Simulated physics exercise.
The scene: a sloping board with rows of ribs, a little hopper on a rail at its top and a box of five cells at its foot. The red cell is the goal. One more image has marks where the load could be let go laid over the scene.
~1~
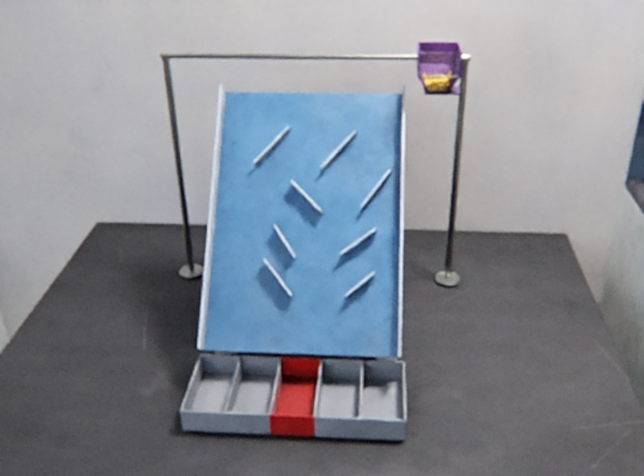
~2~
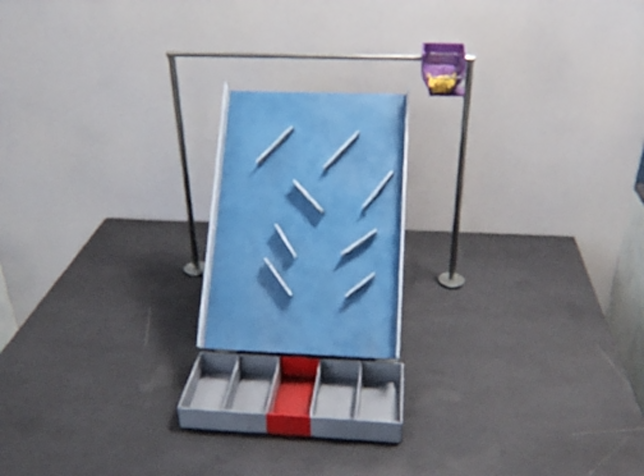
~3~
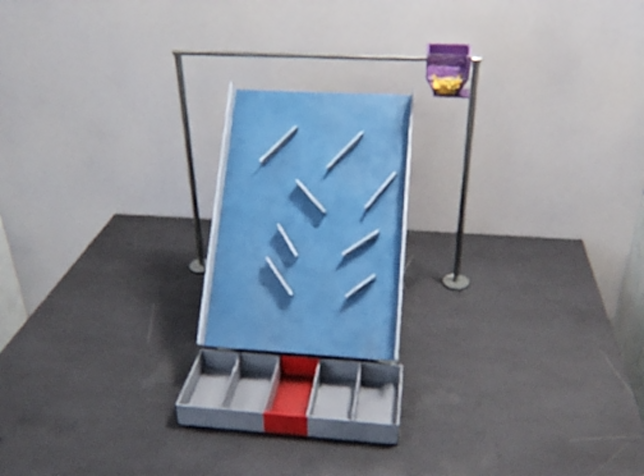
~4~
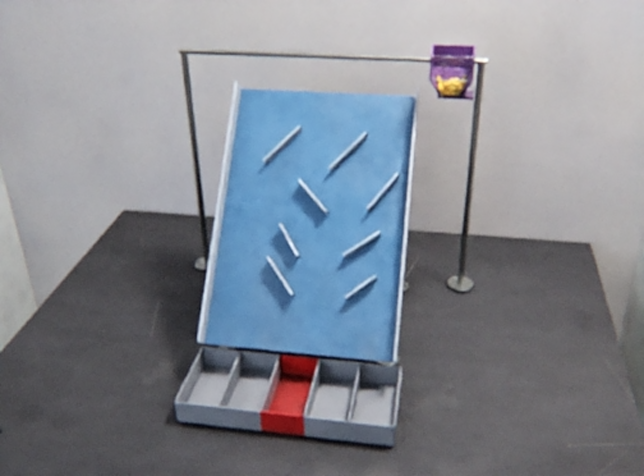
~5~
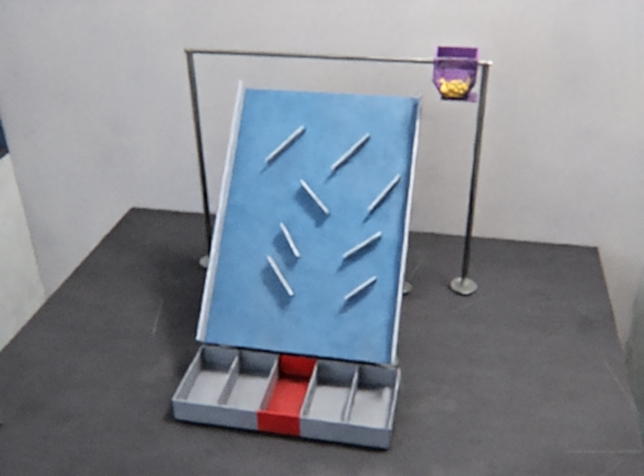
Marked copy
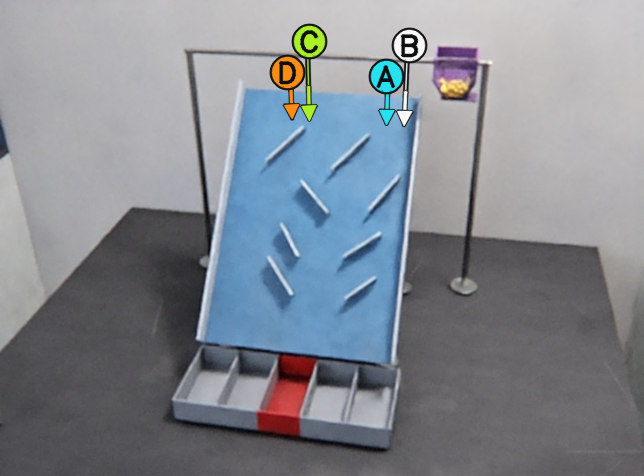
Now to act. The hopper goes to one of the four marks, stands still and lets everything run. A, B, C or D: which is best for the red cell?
Take A.
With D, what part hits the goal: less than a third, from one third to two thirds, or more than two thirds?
Mark D gives less than a third.
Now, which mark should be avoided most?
That is mark D.
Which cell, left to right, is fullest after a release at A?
The third from the left.
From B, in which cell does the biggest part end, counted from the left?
The third from the left.
On the marked copy, mark A meets the board at (386, 119); mark B meets the board at (404, 120); mark C meets the board at (309, 114); mark D meets the board at (291, 113).
If A is chosen, most in the red cell, a small part in other cells.
If B is chosen, about two thirds in the red cell, about a third in other cells, a stray few outside the box.
If C is chosen, about a third in the red cell, about two thirds in other cells.
If D is chosen, a stray few in the red cell, nearly all in other cells, a stray few outside the box.
